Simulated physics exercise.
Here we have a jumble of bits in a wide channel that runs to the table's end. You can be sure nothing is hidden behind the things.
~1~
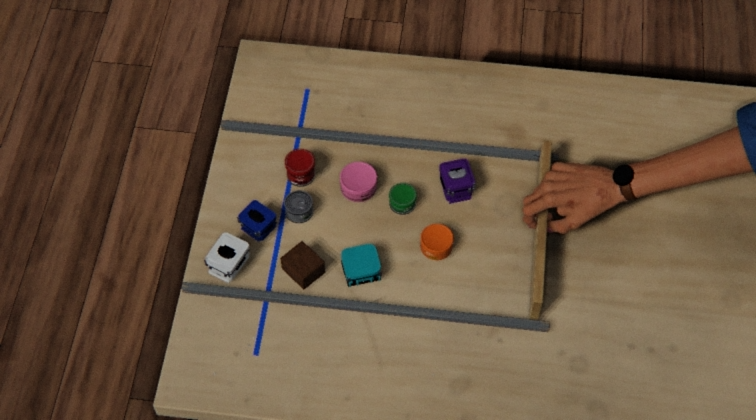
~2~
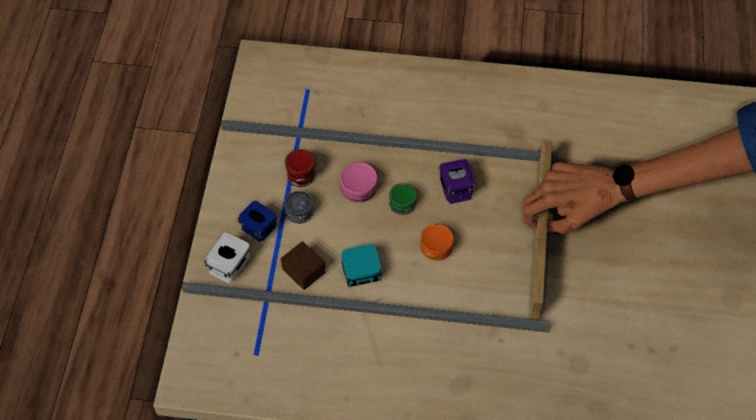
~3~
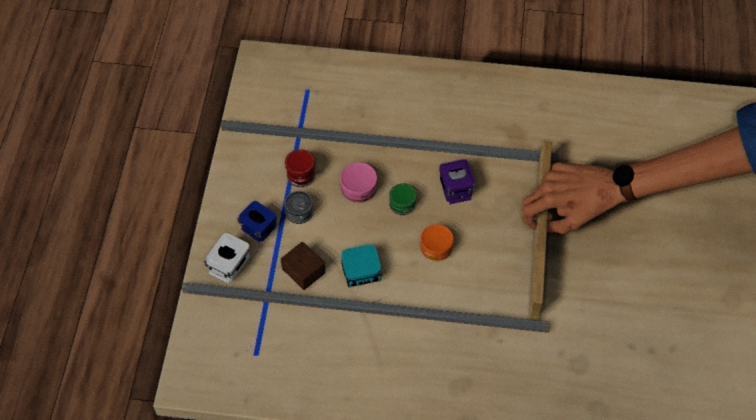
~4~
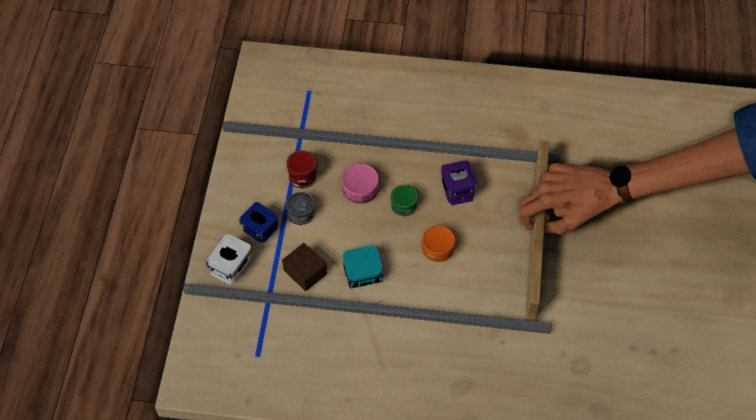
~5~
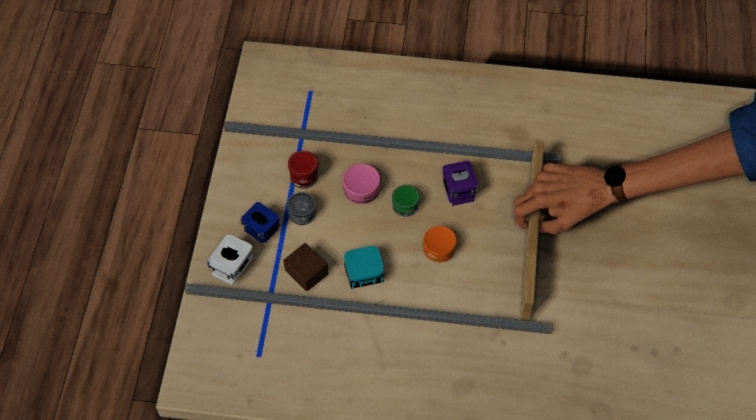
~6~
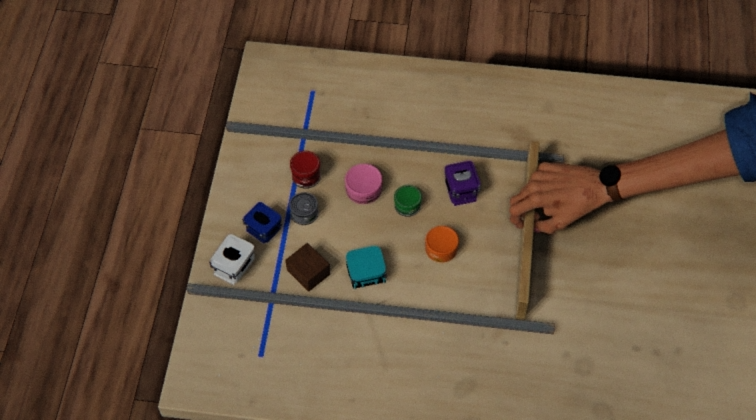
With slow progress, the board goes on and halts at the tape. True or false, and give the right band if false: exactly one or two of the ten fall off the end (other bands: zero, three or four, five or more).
False, zero fall off.
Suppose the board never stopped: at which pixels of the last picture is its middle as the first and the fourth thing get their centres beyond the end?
I'd say close to (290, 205), then close to (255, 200).
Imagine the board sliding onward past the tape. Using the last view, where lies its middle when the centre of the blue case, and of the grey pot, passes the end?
First one: Around (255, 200). Other one: Around (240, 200).
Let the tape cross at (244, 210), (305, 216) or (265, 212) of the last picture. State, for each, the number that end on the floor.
5, 0, 2.
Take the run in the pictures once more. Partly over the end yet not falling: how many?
Overhanging ones - 2.
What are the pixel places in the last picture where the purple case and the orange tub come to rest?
I'd say approximately (284, 160) and then (270, 225).
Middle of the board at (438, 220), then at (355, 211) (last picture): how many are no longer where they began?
At first I count 2, and then 7.
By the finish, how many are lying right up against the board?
All in all, 4.
Early on, none off yet; white case at rest near (233, 260); blue case at rest near (263, 223); red pot at rest near (306, 170).
A while later, none off yet; white case at rest near (233, 260); blue case at rest near (263, 223); red pot travelled a little near (289, 166).
Finally, the number that fall off is zero.
